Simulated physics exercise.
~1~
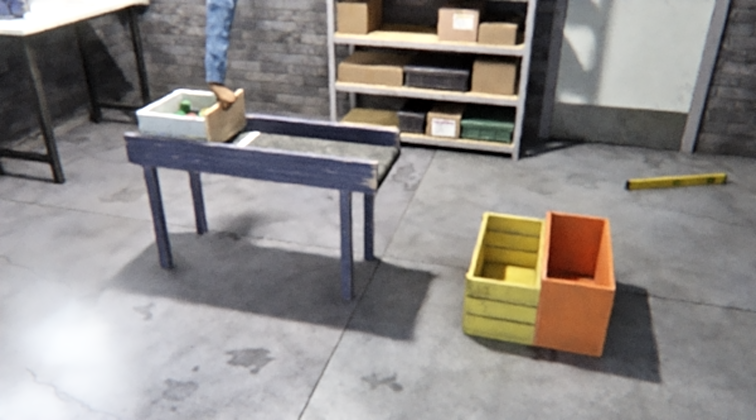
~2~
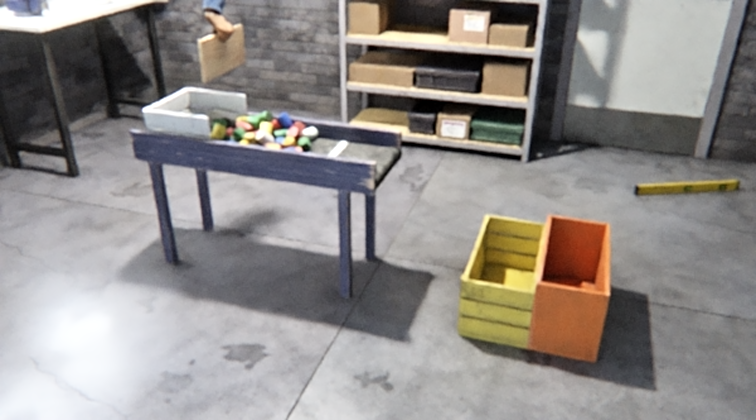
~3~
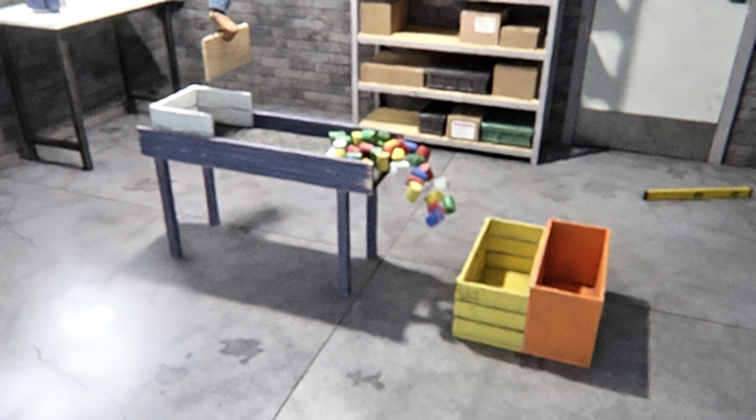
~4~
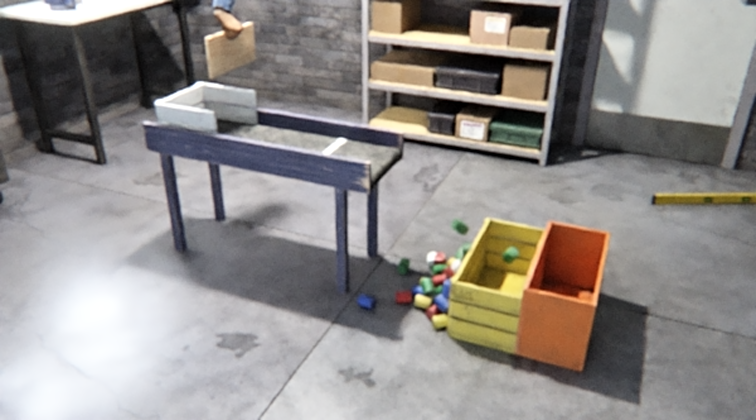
In a grey brick workshop with a concrete floor, seen from slightly above as the view drifts gently sideways, a dark blue table-like conveyor stands left of centre. A small white pen closed by a wooden gate sits on its left end, while a yellow tote and an orange box stand side by side on the floor to the right. A hand lifts the gate, and a heap of small, colourful pieces rides rightward along the belt. The pieces spill off the far end in a tumbling stream. Most drop in a scattered pile just short of the yellow tote, with a couple still in the air near it.
